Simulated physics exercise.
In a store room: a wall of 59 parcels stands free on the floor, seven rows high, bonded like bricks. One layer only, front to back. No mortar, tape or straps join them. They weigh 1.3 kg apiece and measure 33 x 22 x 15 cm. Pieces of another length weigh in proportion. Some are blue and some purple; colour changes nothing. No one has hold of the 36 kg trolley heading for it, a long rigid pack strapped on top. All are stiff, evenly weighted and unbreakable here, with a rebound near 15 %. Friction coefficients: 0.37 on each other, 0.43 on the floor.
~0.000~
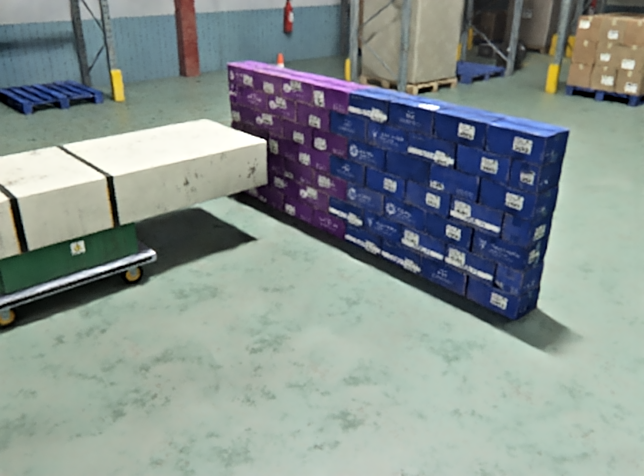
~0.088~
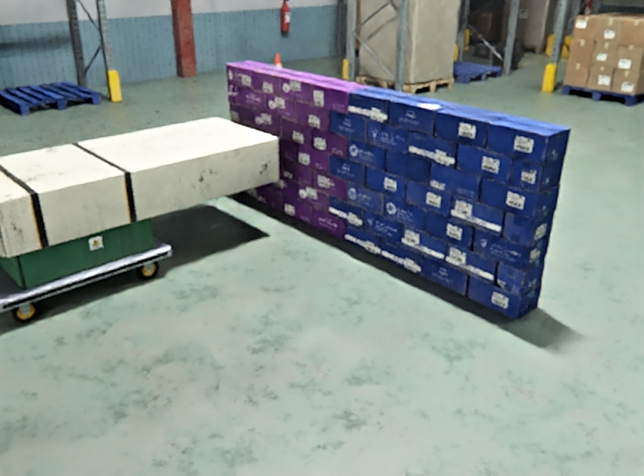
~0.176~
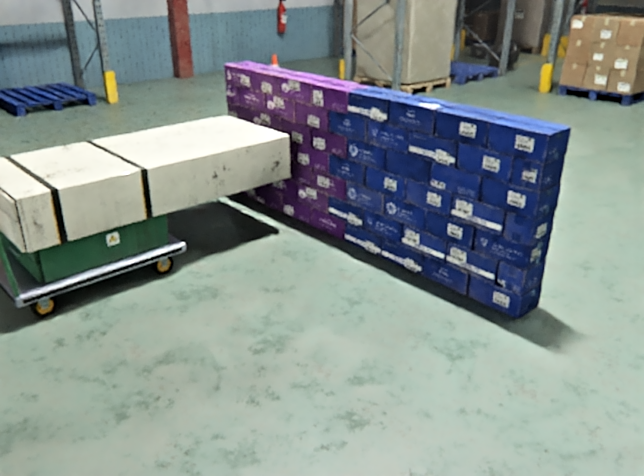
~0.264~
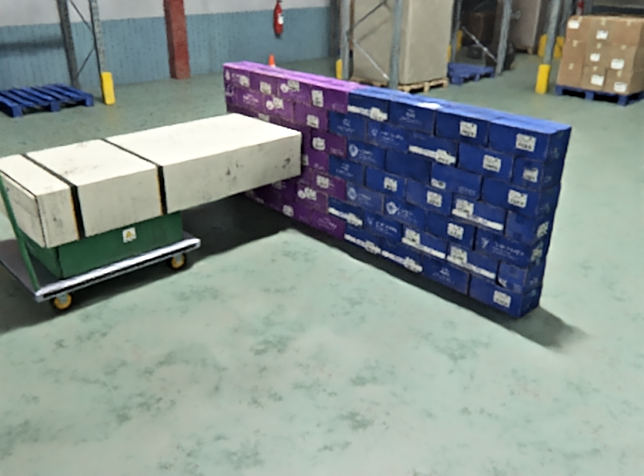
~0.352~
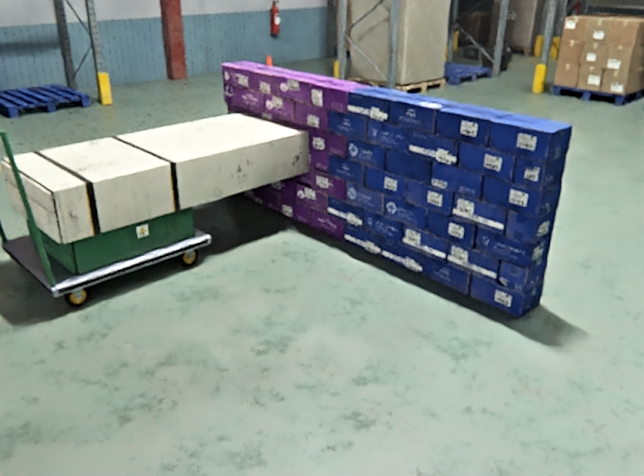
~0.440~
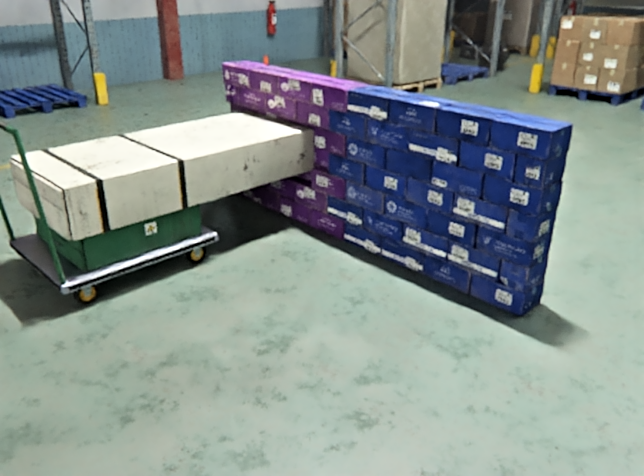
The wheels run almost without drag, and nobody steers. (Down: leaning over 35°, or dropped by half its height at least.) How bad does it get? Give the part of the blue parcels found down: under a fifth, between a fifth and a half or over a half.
It comes to under a fifth.
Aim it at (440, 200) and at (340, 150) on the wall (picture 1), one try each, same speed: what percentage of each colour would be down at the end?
Purple 0 then 30, blue 70 then 30 per cent.
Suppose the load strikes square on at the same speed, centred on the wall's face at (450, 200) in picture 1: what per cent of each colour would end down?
Then purple 0, blue 70 per cent.
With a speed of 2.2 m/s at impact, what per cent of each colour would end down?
Then purple 50, blue 0 per cent.
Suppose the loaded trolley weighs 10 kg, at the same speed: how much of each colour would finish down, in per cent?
In that case purple 0, blue 0 per cent.
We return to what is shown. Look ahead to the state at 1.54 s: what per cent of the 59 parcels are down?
By then 40 per cent.
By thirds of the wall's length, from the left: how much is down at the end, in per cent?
In per cent: Left 90, middle 40, right 0.
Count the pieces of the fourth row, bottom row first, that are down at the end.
4 from that row.
After 0.80 s, load 16 cm past the wall's line, still rolling; none of the 31 blue parcels down (0 of 59 in all colours); top blue parcel unmoved; top purple parcel leaning 11°.
After 1.20 s, load 17 cm past the wall's line, stopped; 2 of the 31 blue parcels down (23 of 59 in all colours); top blue parcel unmoved; top purple parcel leaning 41°, 16 cm lower.
After 1.54 s, load 17 cm past the wall's line, stopped; 2 of the 31 blue parcels down (24 of 59 in all colours); top blue parcel unmoved; top purple parcel on its side.
At rest (2.4 s), load 17 cm past the wall's line, stopped; 2 of the 31 blue parcels down (24 of 59 in all colours); top blue parcel unmoved; top purple parcel upside down. That is 6 per cent. As the last picture would show them, middles, top blue parcel near (530, 135), top purple parcel near (427, 157).
